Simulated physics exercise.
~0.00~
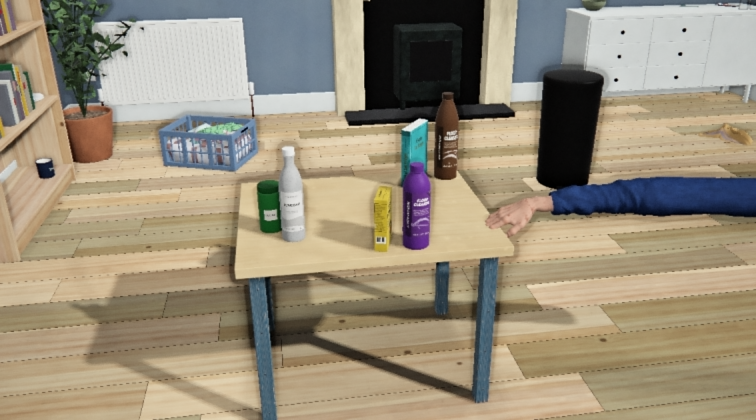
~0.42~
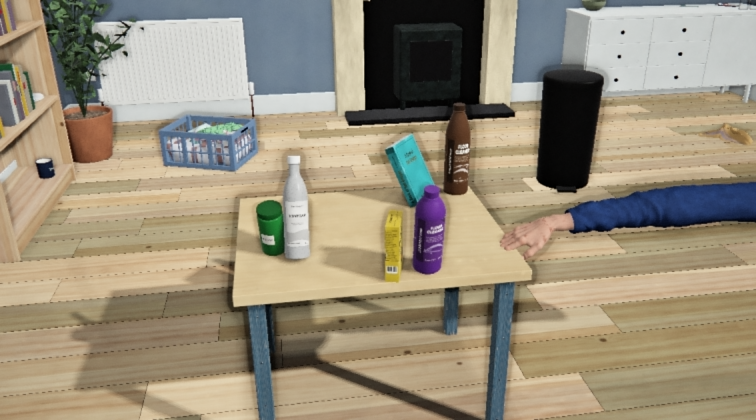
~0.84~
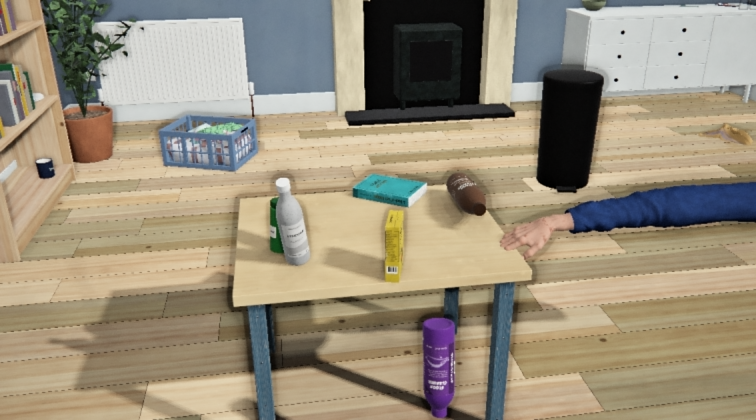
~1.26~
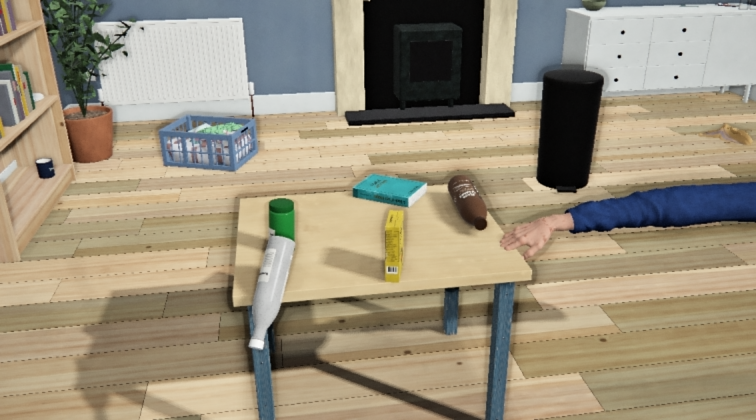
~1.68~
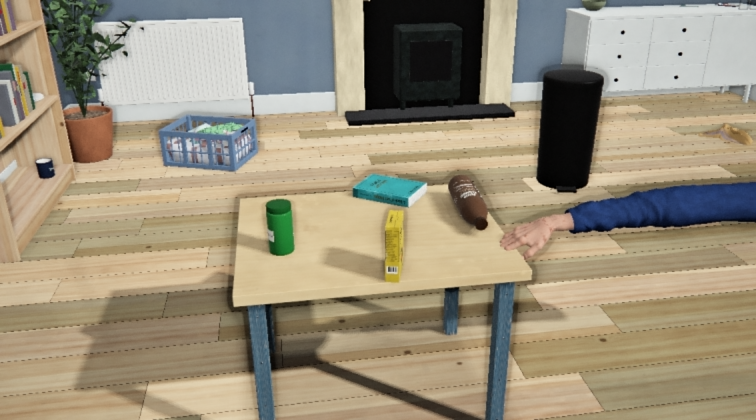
The table jerks forward, toppling the book and brown bottle, while two bottles fall off.
